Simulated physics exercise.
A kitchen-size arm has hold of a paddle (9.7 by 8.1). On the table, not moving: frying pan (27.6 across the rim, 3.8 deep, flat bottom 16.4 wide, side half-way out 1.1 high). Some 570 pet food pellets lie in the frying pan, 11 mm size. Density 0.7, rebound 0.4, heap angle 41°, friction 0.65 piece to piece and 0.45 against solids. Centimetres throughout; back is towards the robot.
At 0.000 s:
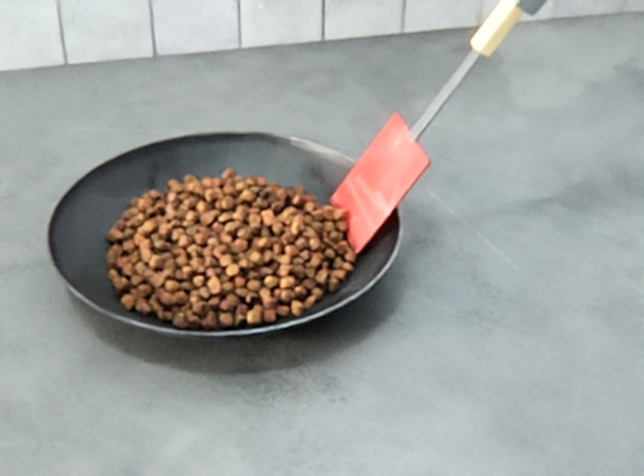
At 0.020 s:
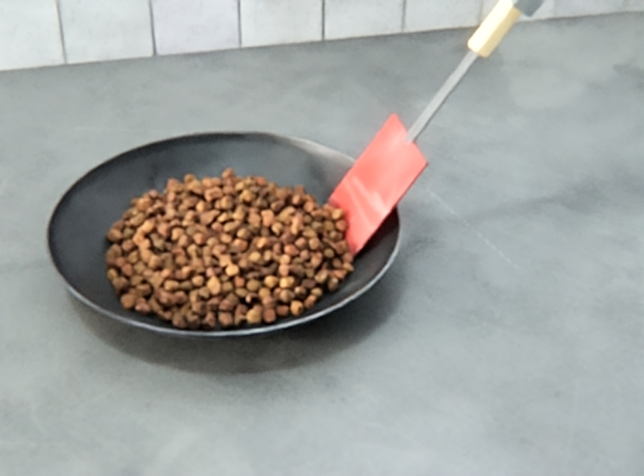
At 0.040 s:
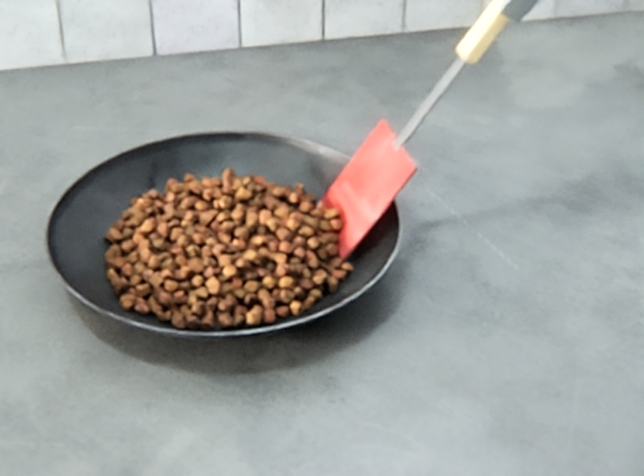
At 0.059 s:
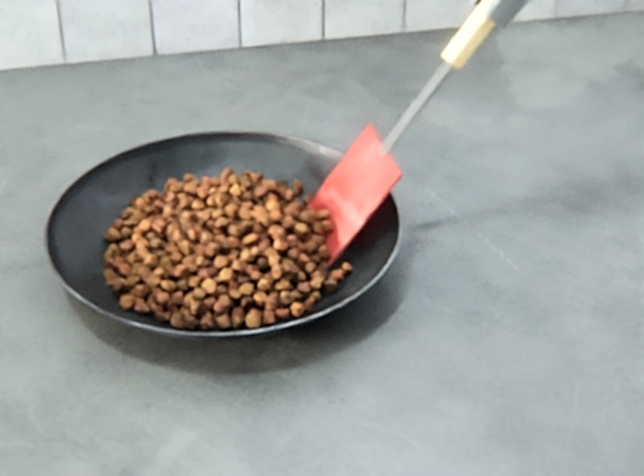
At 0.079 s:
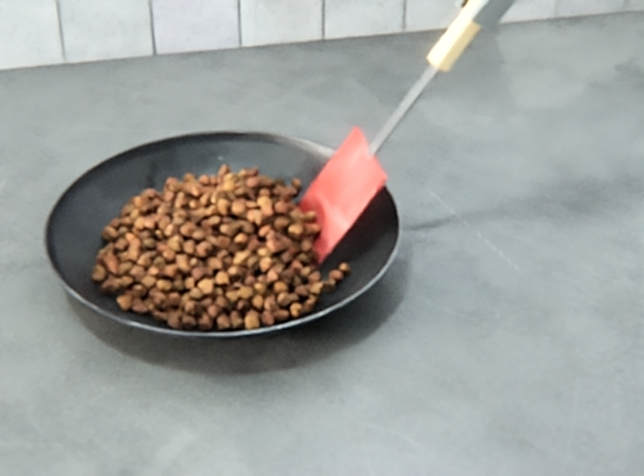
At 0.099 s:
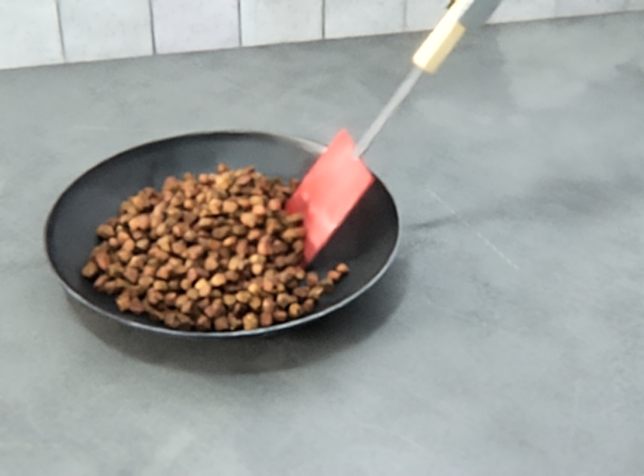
We see a red paddle at the right side of a dark frying pan holding a heap of brown pellets; the paddle moves left into the heap, pushing pellets leftward while a few stay near its lower edge.
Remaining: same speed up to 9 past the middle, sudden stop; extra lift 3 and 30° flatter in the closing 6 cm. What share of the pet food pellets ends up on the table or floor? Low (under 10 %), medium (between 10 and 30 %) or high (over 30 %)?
Share on the table or floor: Medium (between 10 and 30 %).
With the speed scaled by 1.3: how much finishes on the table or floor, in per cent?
About 15 per cent.
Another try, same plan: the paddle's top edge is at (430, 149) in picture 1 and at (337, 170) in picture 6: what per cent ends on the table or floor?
About 30 per cent.
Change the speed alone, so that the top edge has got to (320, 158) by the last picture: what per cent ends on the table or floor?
Some 30 per cent.
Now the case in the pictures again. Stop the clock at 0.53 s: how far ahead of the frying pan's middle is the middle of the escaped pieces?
Roughly 16 cm.
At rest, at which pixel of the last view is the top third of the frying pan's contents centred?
At about (98, 239).
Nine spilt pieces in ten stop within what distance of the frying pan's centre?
Some 20 cm.
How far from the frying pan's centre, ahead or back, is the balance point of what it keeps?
Some 5.0 cm ahead.
After 0.19 s, sloping 55°, highest piece 5 above the table; 572 in the frying pan.
After 0.28 s, sloping 44°, highest piece 6 above the table; 565 in the frying pan, 7 on the blade or in flight.
After 0.53 s, sloping 25°, highest piece 6 above the table; 494 in the frying pan, 72 on the table or floor, 6 on the blade or in flight.
After 1.58 s, sloping 25°, highest piece 6 above the table; 494 in the frying pan, 78 on the table or floor.
At rest, 494 in the frying pan, 78 on the table or floor. That is 14 % on the table or floor.
